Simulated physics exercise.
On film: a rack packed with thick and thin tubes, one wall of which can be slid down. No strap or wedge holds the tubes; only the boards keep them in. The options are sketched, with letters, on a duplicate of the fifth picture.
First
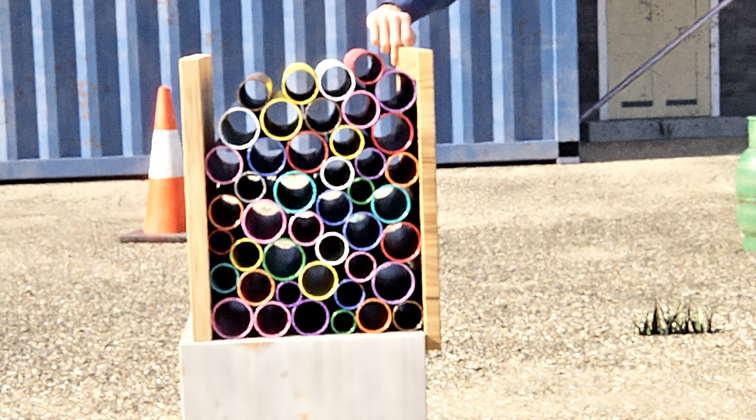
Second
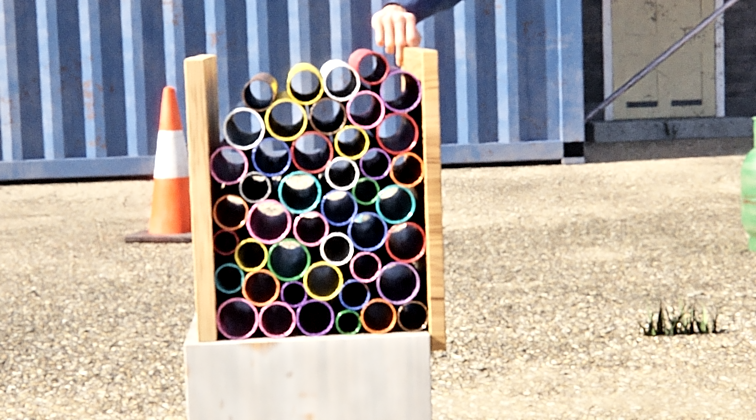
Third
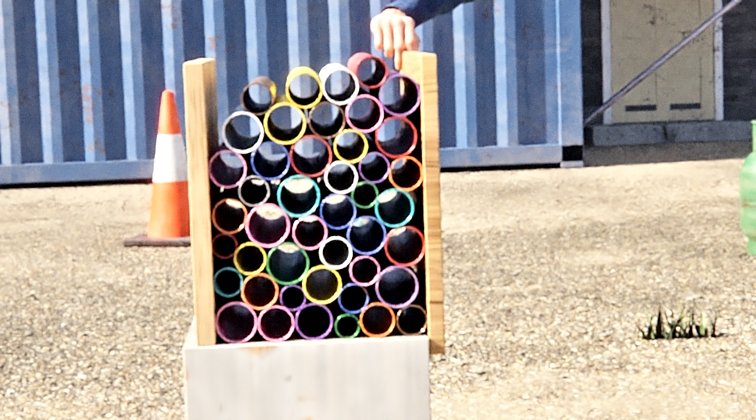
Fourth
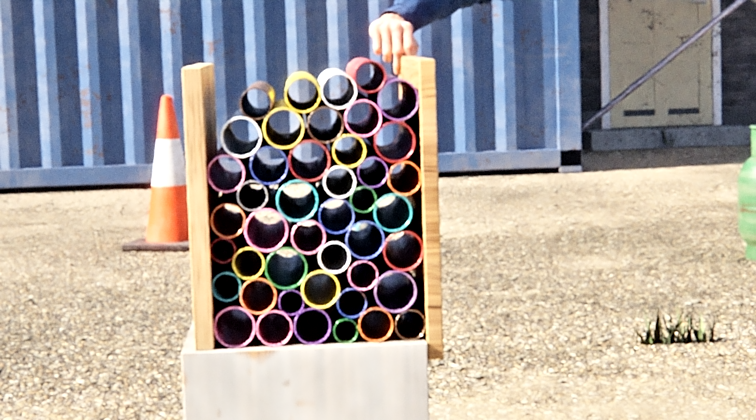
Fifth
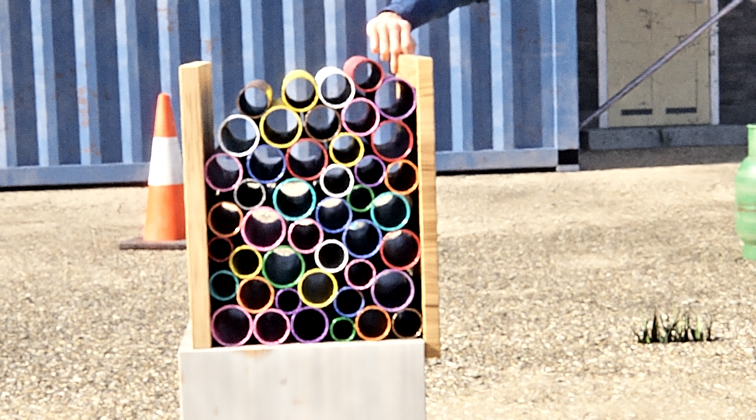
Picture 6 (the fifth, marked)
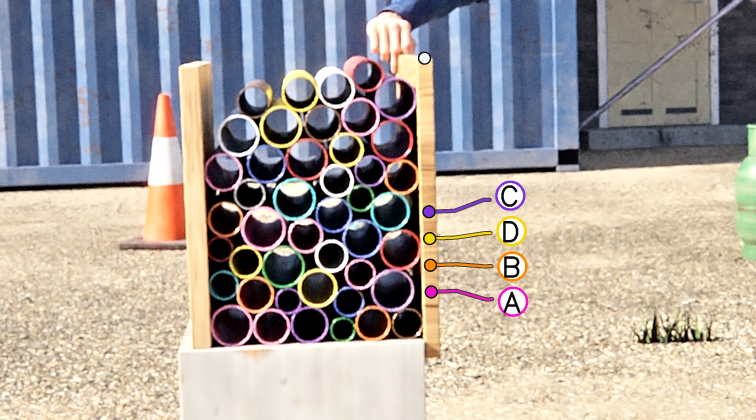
The tubes, thick and thin with coloured rims, stay packed between two upright wooden boards on a pale block, showing no shift among themselves. A hand keeps resting at the top of the right board throughout, while the whole view jogs slightly right, dips a little, then drifts back left.
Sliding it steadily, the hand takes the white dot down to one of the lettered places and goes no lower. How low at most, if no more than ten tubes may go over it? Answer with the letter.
Down to C.
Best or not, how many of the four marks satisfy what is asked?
One of the four.
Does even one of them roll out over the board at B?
Yes.
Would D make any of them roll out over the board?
Yes.
On the copy, A at (431, 292); B at (431, 265); C at (429, 212); D at (430, 238); the white dot at (425, 58).
On C. First, top of the board (418, 124).
Then, top of the board (420, 199).
Finally, top of the board (420, 212), about seven out over the board.
By contrast, A more than ten out over the board; B more than ten out over the board; D more than ten out over the board.
